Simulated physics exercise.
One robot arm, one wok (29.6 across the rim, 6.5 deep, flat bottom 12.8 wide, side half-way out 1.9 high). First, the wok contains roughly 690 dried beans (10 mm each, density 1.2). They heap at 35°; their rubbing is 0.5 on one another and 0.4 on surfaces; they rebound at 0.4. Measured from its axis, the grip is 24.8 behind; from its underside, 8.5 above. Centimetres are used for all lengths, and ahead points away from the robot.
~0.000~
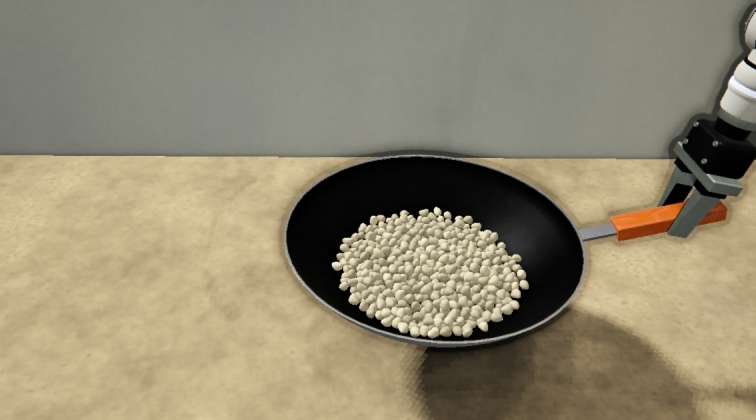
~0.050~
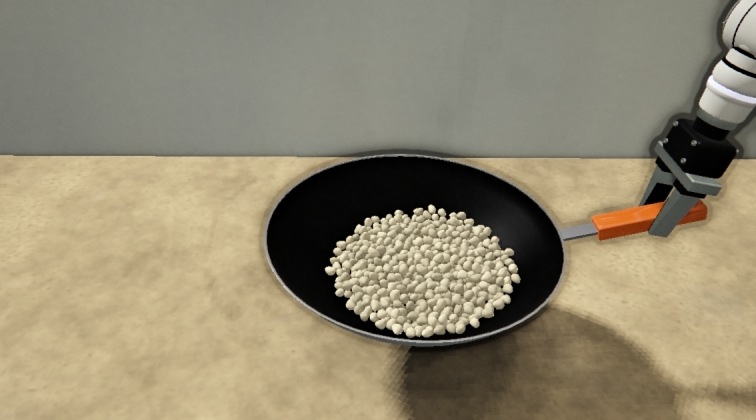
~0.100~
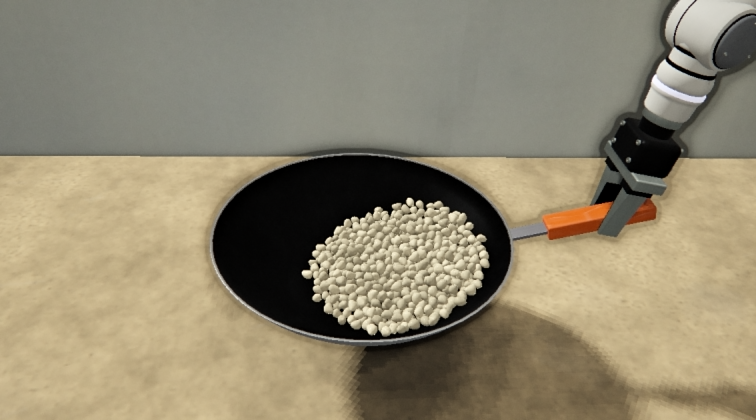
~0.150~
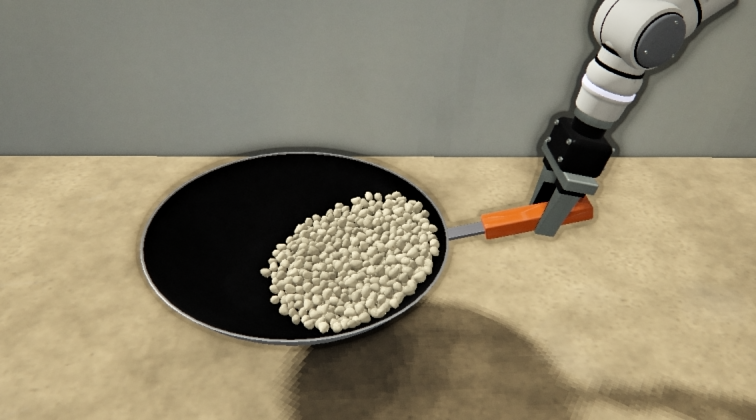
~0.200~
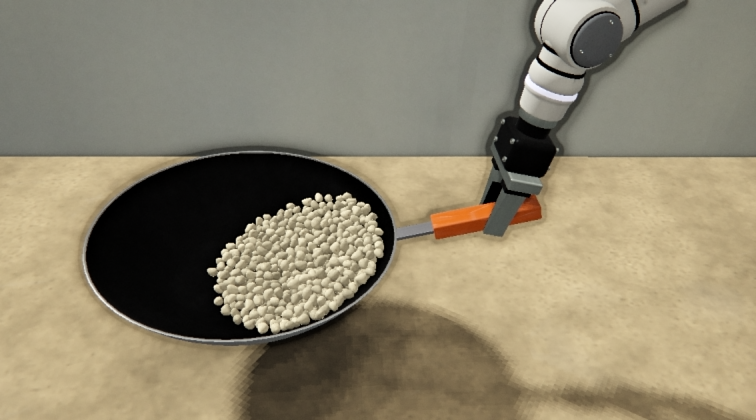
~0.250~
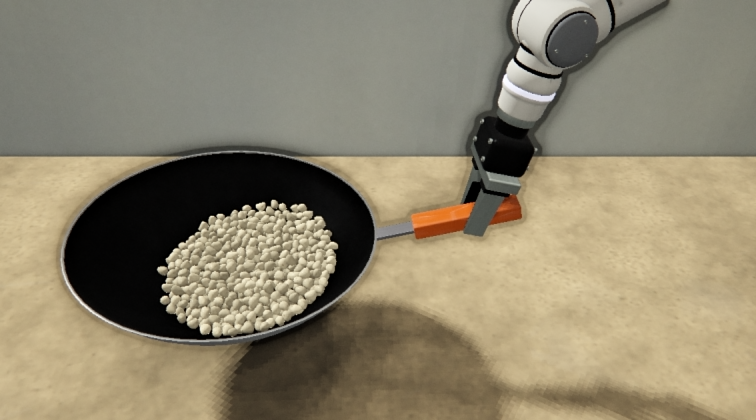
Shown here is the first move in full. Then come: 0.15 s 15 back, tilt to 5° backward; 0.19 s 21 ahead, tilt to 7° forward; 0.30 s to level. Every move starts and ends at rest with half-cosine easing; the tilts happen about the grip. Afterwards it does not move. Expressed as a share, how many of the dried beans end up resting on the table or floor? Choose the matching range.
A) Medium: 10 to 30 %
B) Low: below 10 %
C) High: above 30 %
Answer: C.
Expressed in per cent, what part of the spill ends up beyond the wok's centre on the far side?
That comes to around 0 percent.
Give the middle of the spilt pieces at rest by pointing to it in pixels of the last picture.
(476, 328).
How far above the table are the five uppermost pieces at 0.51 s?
Roughly 30 cm above the table.
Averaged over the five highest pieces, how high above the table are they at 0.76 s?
Close to 14 cm.
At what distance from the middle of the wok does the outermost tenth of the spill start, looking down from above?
It comes out at close to 50 centimetres.
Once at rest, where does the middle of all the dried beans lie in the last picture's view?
Close to the pixel (386, 330).
By 0.51 s, tilted 2° forward, highest piece 31 above the table; 447 in the wok, 240 in flight or on a rim.
By 0.76 s, tilted 3° forward, highest piece 15 above the table; 375 on the table or floor, 298 in the wok, 14 in flight or on a rim.
By 1.09 s, level, highest piece 15 above the table; 390 on the table or floor, 297 in the wok.
By 2.14 s, level, highest piece 15 above the table; 390 on the table or floor, 297 in the wok.
Final count, 390 on the table or floor, 297 in the wok. That is 57 % on the table or floor.
